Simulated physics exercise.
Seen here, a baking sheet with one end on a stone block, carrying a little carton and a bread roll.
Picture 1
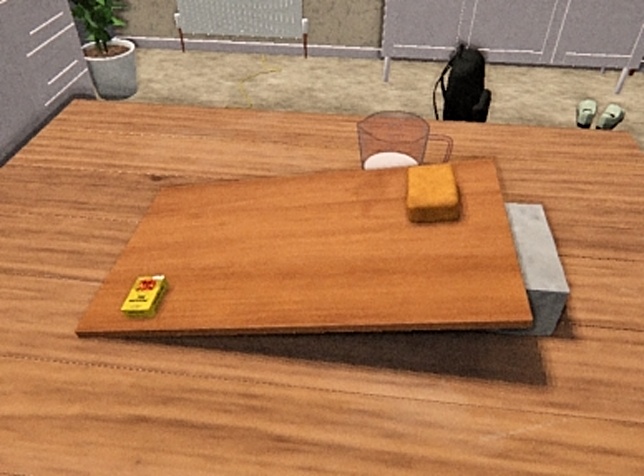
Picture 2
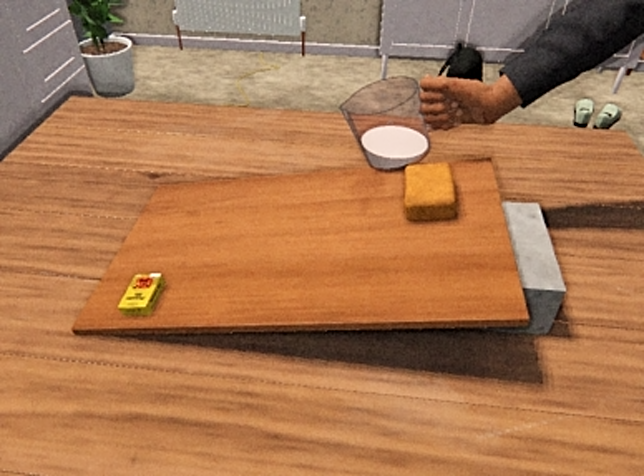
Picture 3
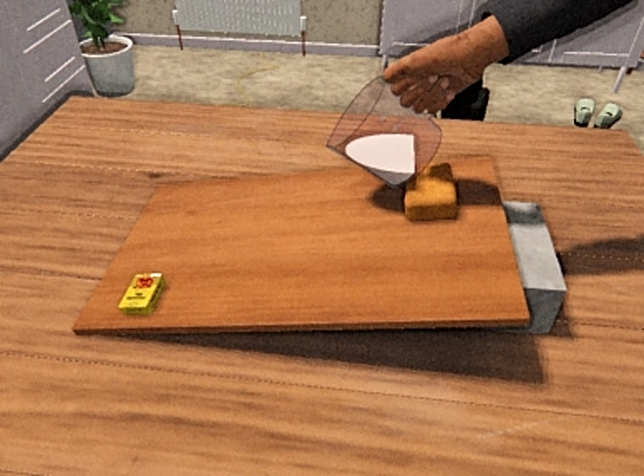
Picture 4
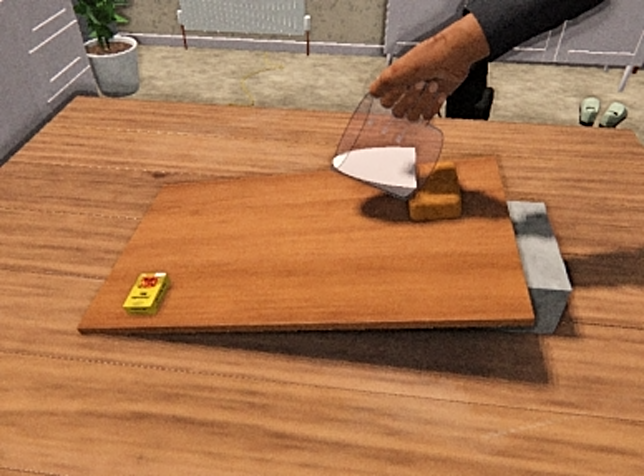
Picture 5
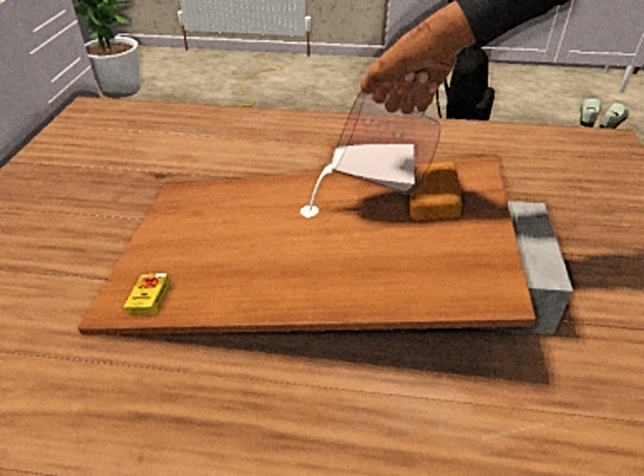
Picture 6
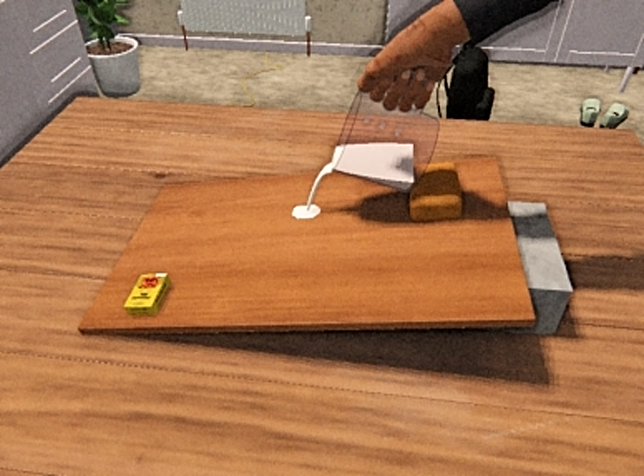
A hand lifts a clear measuring jug of white liquid beside a sloping brown board propped on a grey block, tilts it leftward, and pours a thin stream that forms a small white patch between a yellow carton and a bread roll.
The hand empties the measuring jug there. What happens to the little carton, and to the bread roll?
The little carton remains untouched and the bread roll remains untouched.
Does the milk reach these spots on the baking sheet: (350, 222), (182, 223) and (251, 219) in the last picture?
In turn: Not reached, wet, in the puddle.
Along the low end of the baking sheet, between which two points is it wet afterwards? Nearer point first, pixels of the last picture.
Near limit (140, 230), far limit (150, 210).
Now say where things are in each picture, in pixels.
The first frame shows the baking sheet slopes down to the left; measuring jug (393, 151) nearly empty; little carton (146, 296); bread roll (432, 192).
The second frame shows measuring jug (390, 124) tipped 20° with all of its load; little carton (142, 294).
The third frame shows measuring jug (385, 134) tipped 55° with all of its load; bread roll (429, 191).
The fourth frame shows the baking sheet slopes down to the left; measuring jug (385, 147) tipped 65° with all of its load; little carton (148, 293).
The fifth frame shows the first of it lands; measuring jug (383, 143) tipped 70° with all of its load; bread roll (434, 191).
The sixth frame shows the first of it lands; measuring jug (382, 142) tipped 70° with nearly all of its load; little carton (148, 294); bread roll (434, 191).
Next, it runs down to the left; the little carton is clear of it; the bread roll is clear of it.
After that, it runs down to the left and off the end; the little carton is clear of it; the bread roll is clear of it.
Finally, it runs down to the left and off the end; the little carton is clear of it; the bread roll is clear of it.
